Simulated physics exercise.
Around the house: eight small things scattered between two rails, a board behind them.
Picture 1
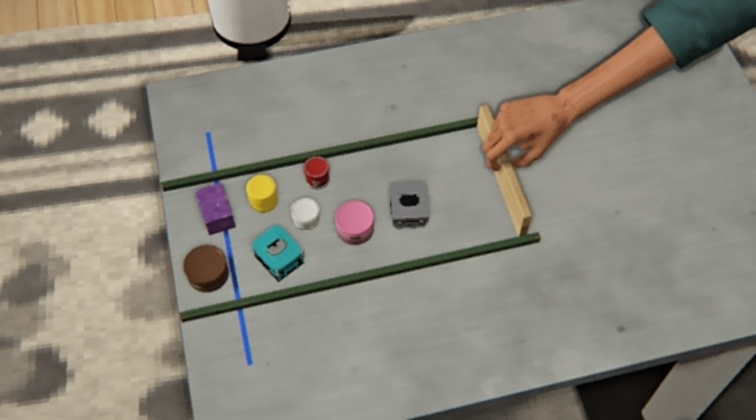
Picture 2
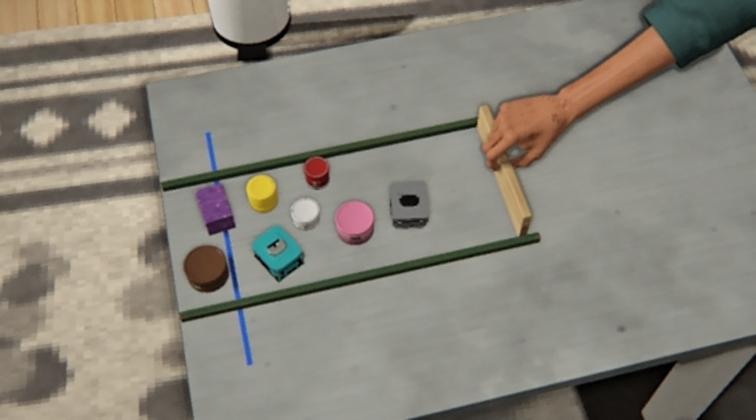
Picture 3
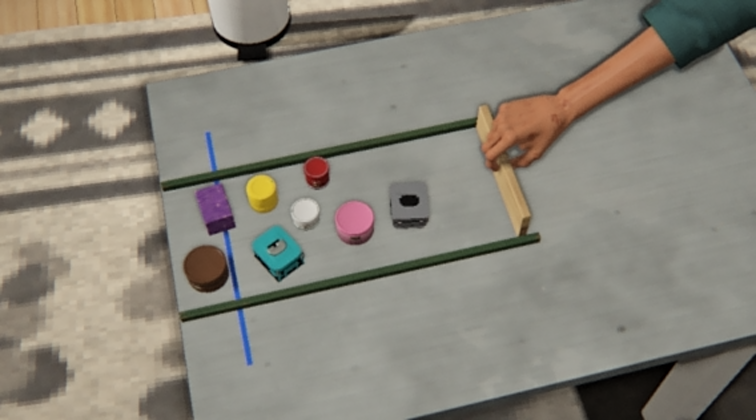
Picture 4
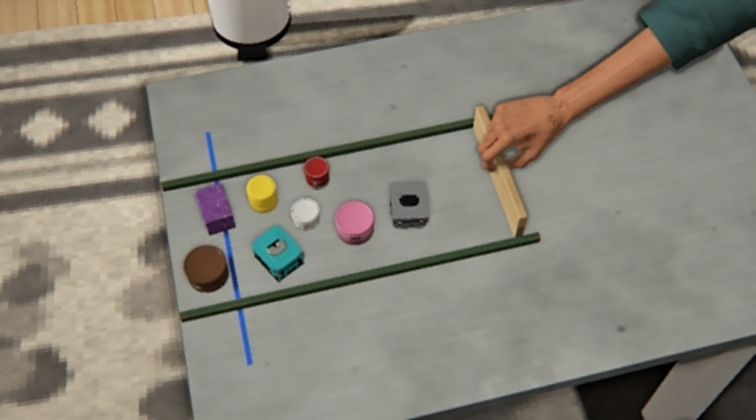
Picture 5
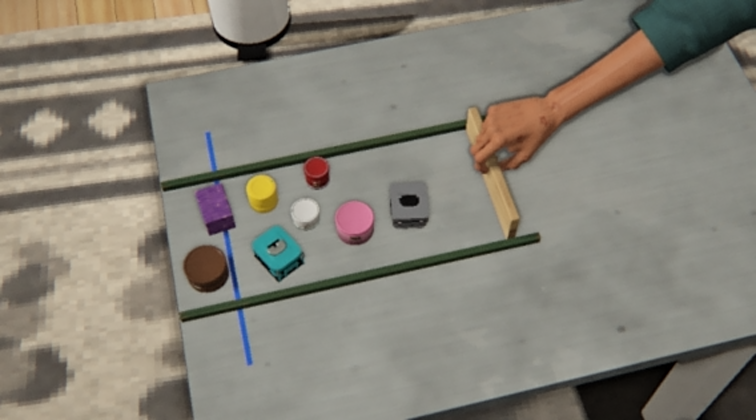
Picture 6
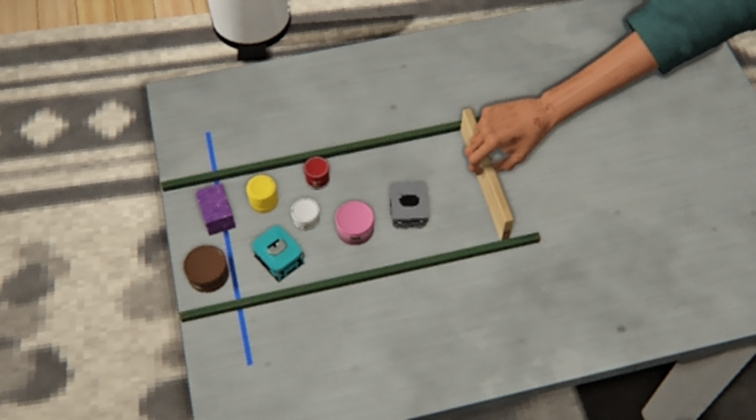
A hand slides a wooden board slightly left between two rails behind eight still objects.
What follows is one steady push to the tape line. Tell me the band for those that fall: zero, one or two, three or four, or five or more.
As it turns out, the number that fall off is one or two.
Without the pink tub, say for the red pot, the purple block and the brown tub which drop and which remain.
The red pot remains up; the purple block survives; the brown tub comes down.
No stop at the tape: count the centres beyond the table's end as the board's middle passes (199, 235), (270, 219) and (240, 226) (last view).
It would be 5, 1 and 2.
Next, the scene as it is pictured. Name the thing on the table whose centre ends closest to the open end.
Foremost is the pink tub.
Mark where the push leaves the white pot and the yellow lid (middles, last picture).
About (209, 220), and the other about (178, 194).
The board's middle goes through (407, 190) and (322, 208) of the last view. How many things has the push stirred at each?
The counts are 1 and 7.
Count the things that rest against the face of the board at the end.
It touches 3.
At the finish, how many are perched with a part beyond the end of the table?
The number is 2.
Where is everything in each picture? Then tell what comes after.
Brown tub (207, 269); purple block (215, 209); yellow lid (263, 194); board (503, 170); tape (227, 239), in the first picture.
Purple block (216, 210); board (503, 170), in the second picture.
Yellow lid (263, 194); white pot (306, 214), in the third picture.
Brown tub (207, 269); pink tub (355, 224), in the fourth picture.
Purple block (216, 210); red pot (317, 173), in the fifth picture.
Brown tub (207, 269); purple block (216, 210); yellow lid (263, 194); board (486, 173); tape (227, 239), in the sixth picture.
Soon after, none off yet; brown tub at rest near (207, 269); purple block at rest near (216, 210); yellow lid at rest near (263, 194).
At rest, the number that fall off is one or two; fallen, turquoise case and brown tub.
